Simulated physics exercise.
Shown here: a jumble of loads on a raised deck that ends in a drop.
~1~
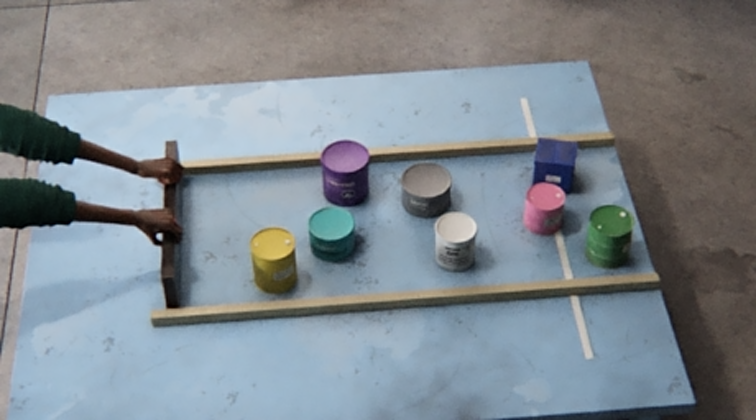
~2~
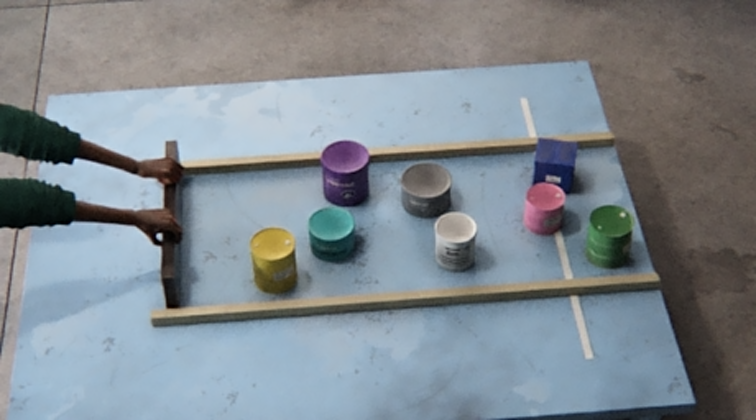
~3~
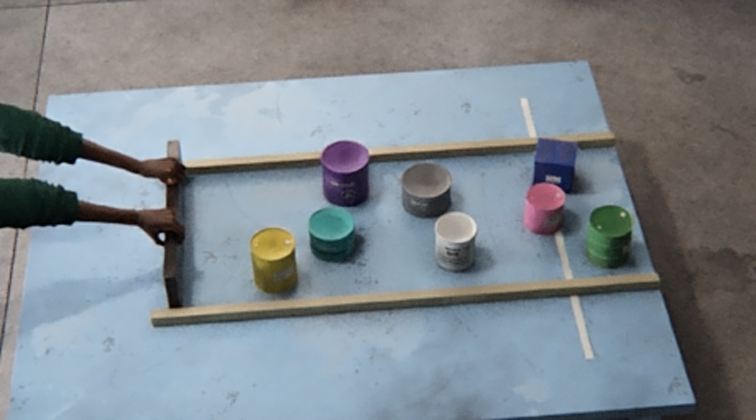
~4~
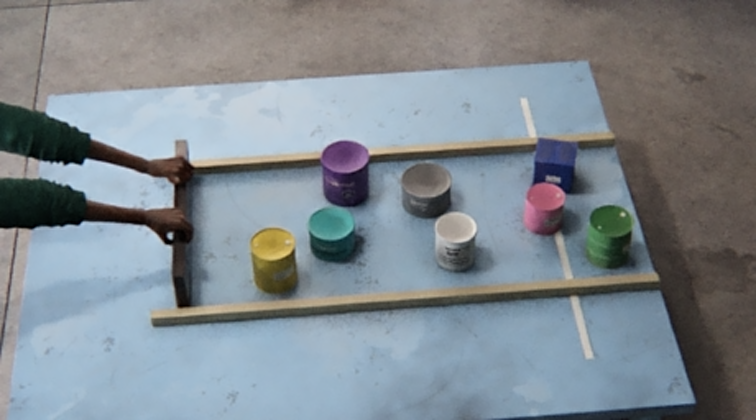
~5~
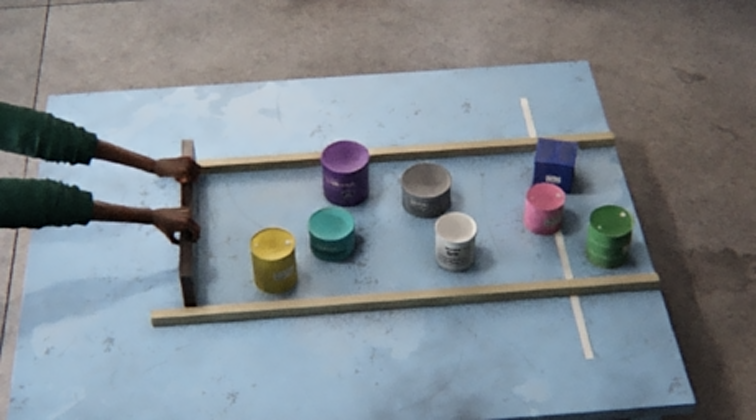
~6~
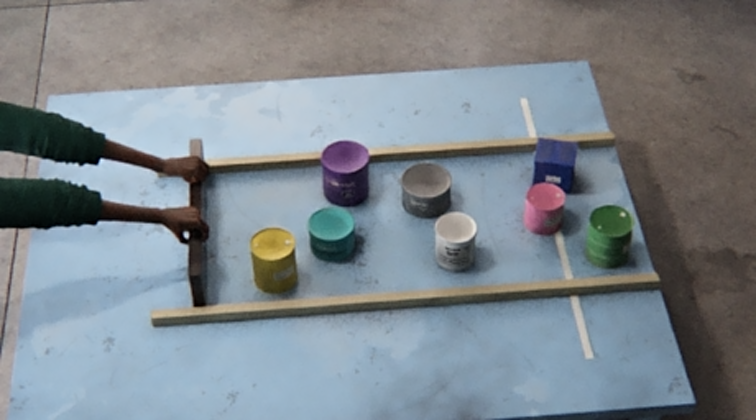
Two hands in green sleeves held a dark plank upright across two wooden rails and slid it slowly a short way to the right, while the colourful paint cans and blue box stayed still.
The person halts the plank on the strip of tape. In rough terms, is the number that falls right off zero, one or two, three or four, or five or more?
It is one or two.
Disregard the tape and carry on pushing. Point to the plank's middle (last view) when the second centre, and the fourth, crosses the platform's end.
At (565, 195) for the second, at (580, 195) for the fourth.
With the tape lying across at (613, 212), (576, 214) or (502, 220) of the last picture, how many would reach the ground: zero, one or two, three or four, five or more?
For each place: 5 or more; either three or four; none.
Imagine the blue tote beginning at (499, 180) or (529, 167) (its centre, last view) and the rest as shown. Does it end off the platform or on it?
Taking the two places in order, it is safe and then is safe.
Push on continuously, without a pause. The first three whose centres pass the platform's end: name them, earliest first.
Order: Green canister, blue tote, pink canister.
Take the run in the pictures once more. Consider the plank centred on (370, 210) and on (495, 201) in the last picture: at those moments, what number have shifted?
At the first spot 4, then 7.
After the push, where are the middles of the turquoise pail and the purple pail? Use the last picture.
Final pixels, roughly: (580, 217) for the first, (565, 149) for the other.
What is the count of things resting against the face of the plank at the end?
3 of them.
A little later, none off yet; green canister at rest near (609, 237); blue tote at rest near (555, 166); pink canister at rest near (544, 209).
When it is over, the number that fall off is one or two; down, green canister.
